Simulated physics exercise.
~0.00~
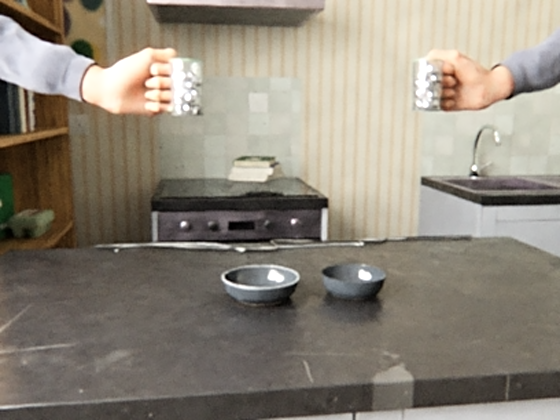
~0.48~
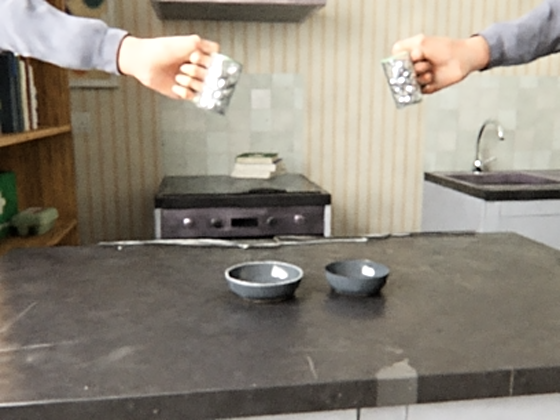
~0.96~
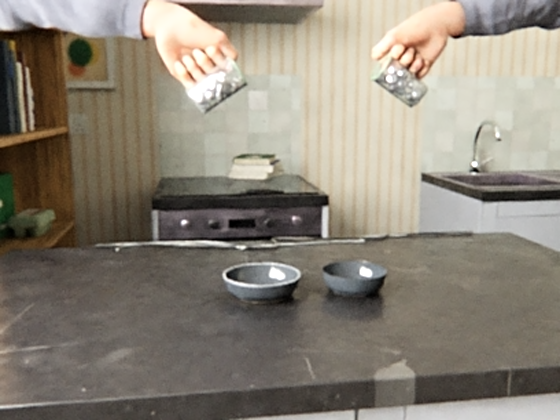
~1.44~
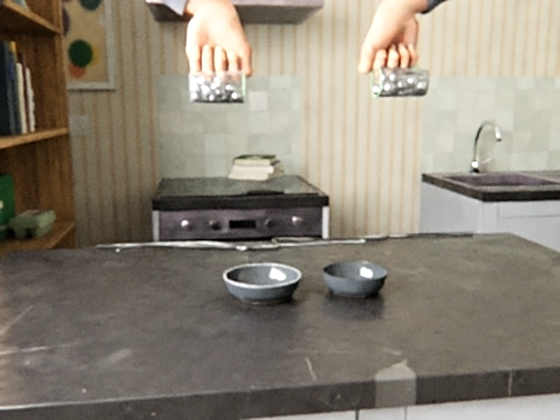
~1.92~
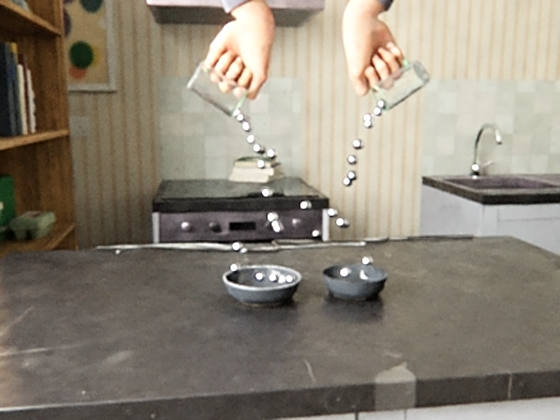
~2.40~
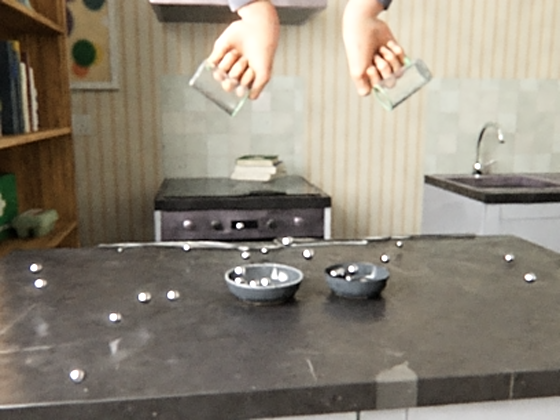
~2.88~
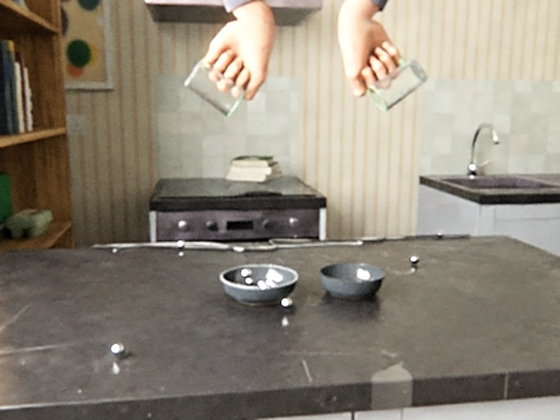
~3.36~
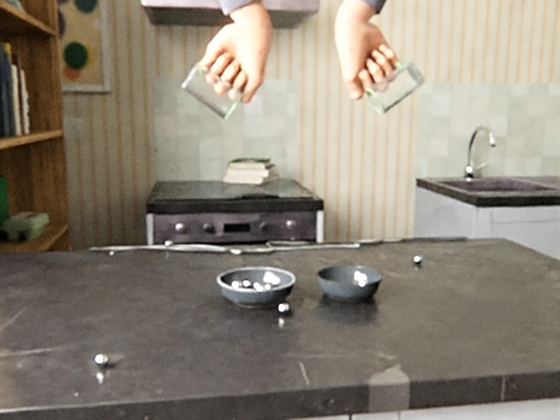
A kitchen is seen from across a dark countertop, with a stove behind it, bookshelves on the left and a sink on the right. Two hands in grey-blue sleeves hold clear cups of small silvery balls high above two shallow blue-grey dishes. The hands move inward and tilt the cups onto their sides, with the balls still inside. Then both cups tip over and the balls stream down, bouncing off the dishes and scattering across the counter. Several roll away, leaving some in each dish and a few on the counter, while the emptied cups stay tipped above.
